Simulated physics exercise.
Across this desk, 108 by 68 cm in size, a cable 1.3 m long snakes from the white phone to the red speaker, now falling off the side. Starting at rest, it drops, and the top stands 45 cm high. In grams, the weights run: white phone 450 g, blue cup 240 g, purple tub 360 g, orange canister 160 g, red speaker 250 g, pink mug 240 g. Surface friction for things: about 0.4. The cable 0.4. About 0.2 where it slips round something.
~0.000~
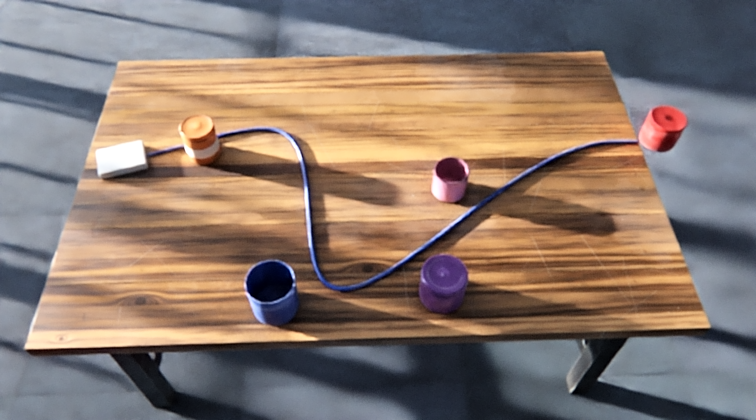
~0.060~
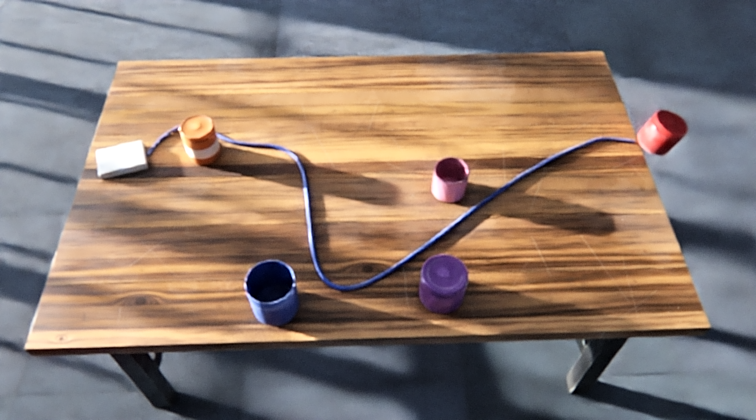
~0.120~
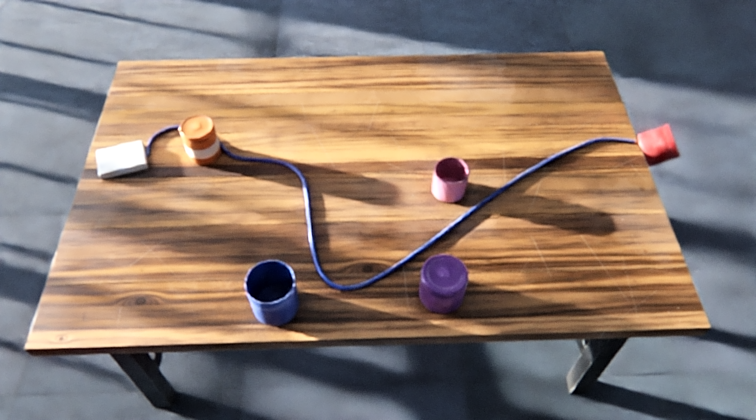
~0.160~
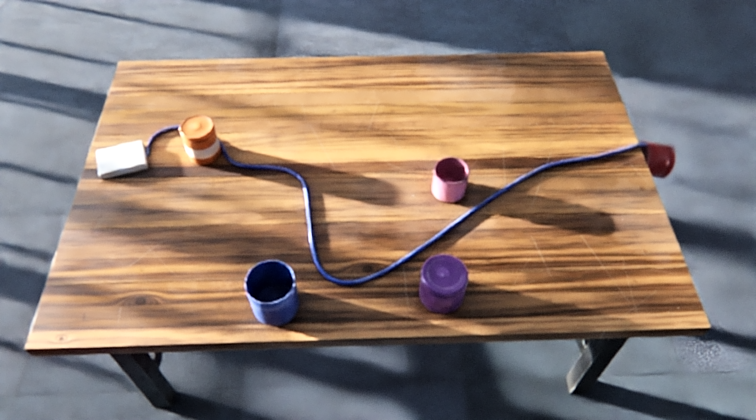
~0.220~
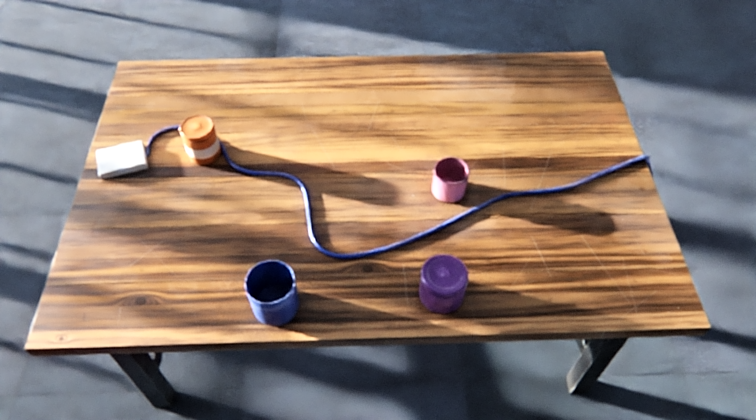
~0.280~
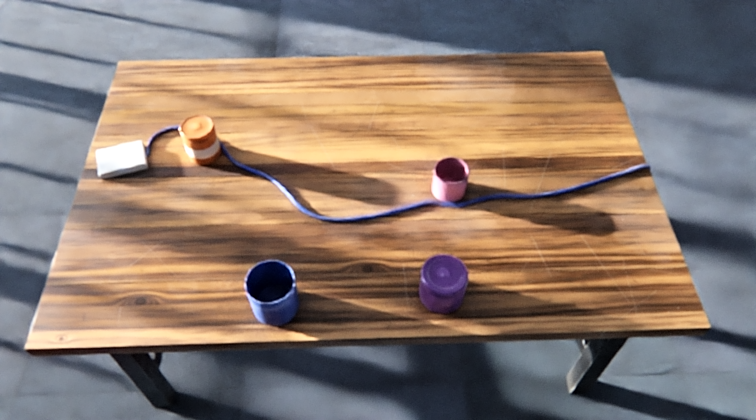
A red speaker tipped and dropped out of sight past the right edge of a wooden desk, and the blue cable behind it pulled straighter, sliding up to the pink mug while the other items stayed put.
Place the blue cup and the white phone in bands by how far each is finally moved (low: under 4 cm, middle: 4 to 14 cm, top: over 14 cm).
Blue cup: Low; white phone: Low.
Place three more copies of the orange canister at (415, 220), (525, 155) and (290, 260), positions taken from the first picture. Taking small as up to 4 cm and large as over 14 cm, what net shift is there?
Moderate, slight, slight.
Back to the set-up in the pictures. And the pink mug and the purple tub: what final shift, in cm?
Net shift - pink mug 2 cm, purple tub 0 cm.
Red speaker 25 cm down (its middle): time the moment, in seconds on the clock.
Answer: 0.30 s on the clock.
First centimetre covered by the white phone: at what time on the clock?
White phone: Never.
After 0.5 s, the cable's tail end at (153, 154); white phone 1 cm off its start, orange canister 5 cm off its start, red speaker over the edge.
After 0.7 s, the cable's tail end at (153, 154); white phone 1 cm off its start, orange canister 5 cm off its start, red speaker over the edge.
After 1.0 s, the cable's tail end at (153, 154); white phone 1 cm off its start at (126, 155), orange canister 5 cm off its start at (192, 145), red speaker over the edge.
After 1.2 s, the cable's tail end at (153, 154); white phone 1 cm off its start, orange canister 5 cm off its start, red speaker over the edge.
After 2.4 s, the cable's tail end at (153, 154); white phone 1 cm off its start at (126, 155), blue cup 0 cm off its start at (270, 281), orange canister 5 cm off its start at (192, 145), red speaker over the edge.
